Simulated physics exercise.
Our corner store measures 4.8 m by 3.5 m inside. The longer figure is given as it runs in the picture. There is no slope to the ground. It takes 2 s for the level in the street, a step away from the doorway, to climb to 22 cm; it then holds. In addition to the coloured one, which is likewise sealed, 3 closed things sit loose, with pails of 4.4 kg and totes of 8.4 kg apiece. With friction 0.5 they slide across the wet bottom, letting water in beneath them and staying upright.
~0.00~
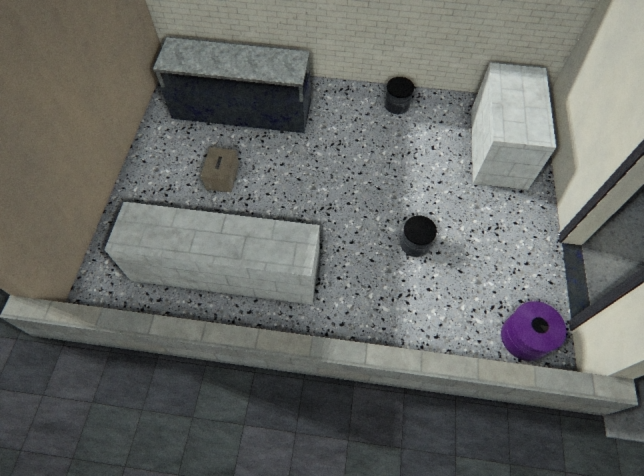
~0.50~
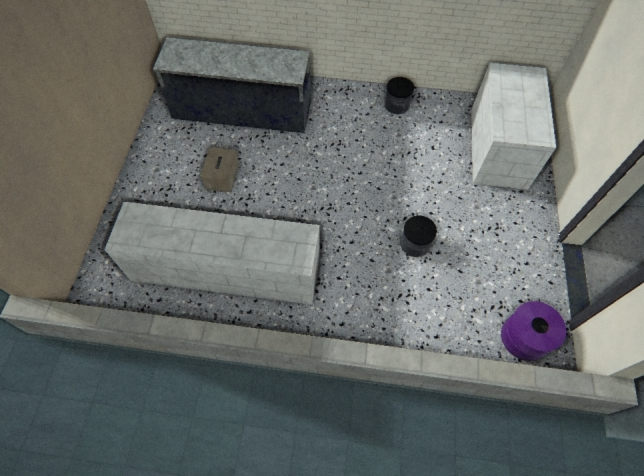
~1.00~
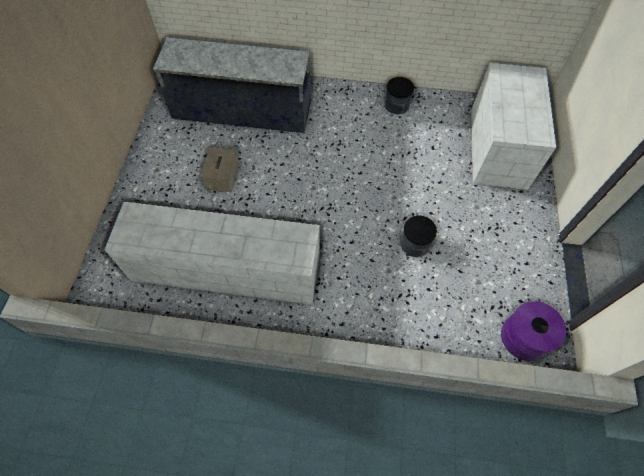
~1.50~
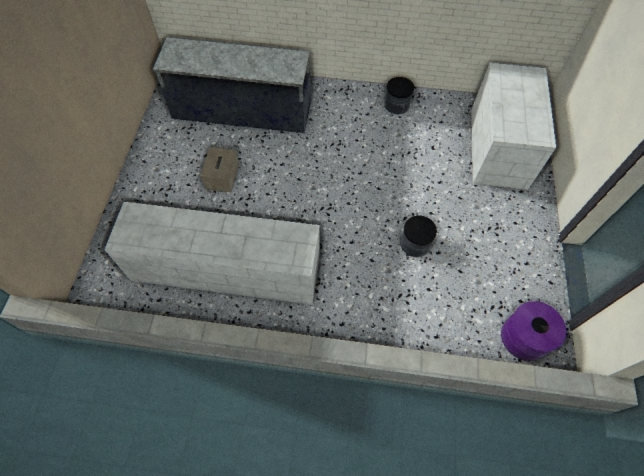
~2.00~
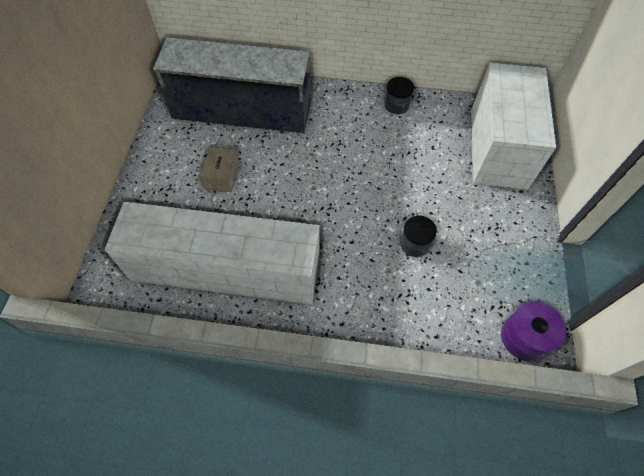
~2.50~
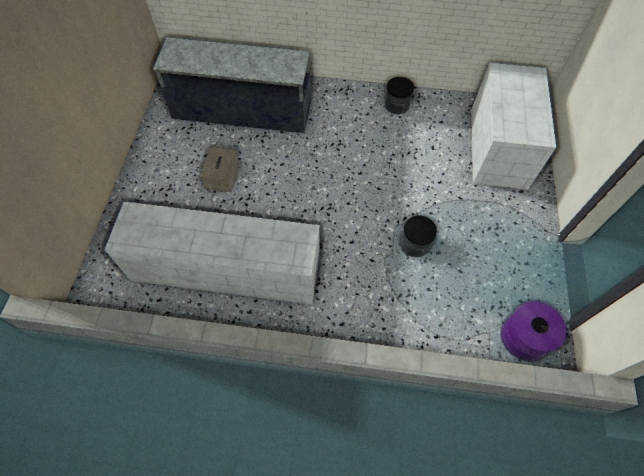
Water spread over the dark paving outside the low wall, then came in through the doorway on the right and crept across the speckled floor around the purple tub, which stayed where it was.
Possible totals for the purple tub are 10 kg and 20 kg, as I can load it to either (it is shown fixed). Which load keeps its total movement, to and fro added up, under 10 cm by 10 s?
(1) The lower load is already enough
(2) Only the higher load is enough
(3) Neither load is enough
2.
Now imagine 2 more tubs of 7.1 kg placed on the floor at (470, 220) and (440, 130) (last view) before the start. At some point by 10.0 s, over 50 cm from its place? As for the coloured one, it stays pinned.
Beyond, below.
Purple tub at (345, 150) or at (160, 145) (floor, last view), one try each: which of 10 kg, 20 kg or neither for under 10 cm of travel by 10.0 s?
In turn: Only the heavier mass works; no mass works.
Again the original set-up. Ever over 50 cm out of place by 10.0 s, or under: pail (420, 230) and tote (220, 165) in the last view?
First above the mark, second above the mark.
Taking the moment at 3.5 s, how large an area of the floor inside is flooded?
Flooded: Near 6.5 m2.
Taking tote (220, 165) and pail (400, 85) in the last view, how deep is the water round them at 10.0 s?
About 12 and 4 cm.
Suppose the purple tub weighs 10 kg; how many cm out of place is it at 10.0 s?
Shift: About 20 cm.
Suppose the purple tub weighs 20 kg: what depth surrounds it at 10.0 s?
Something like 8 centimetres.
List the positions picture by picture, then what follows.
In the first frame, the purple tub at (540, 326) rests on the ground; water covers 0.0 m2; 0 of 4 have shifted.
In the second frame, the purple tub at (540, 326) rests on the ground; 0.0 m2 under water; 0 of 4 have shifted.
In the third frame, the purple tub at (540, 326) rests on the ground; 0.0 m2 under water; 0 of 4 have shifted.
In the fourth frame, the purple tub at (540, 326) rests on the ground; water covers 0.0 m2; 0 of 4 have shifted.
In the fifth frame, the purple tub at (540, 326), on the bottom; 0.6 m2 under water; 0 of 4 have shifted.
In the sixth frame, the purple tub at (540, 326), on the bottom; 2.0 m2 under water; 0 of 4 have shifted.
After 3.5 s the purple tub would be 18 cm from its start with 10 kg and 0 cm from its start with 20 kg; 5 cm of water round it then.
After 4.5 s the purple tub would be 18 cm from its start with 10 kg and 0 cm from its start with 20 kg; 5 cm of water round it then.
After 7.0 s the purple tub would be 19 cm from its start with 10 kg and 0 cm from its start with 20 kg; 6 cm of water round it then.
After 10.0 s the purple tub would be 20 cm from its start with 10 kg and 0 cm from its start with 20 kg; 8 cm of water round it then.
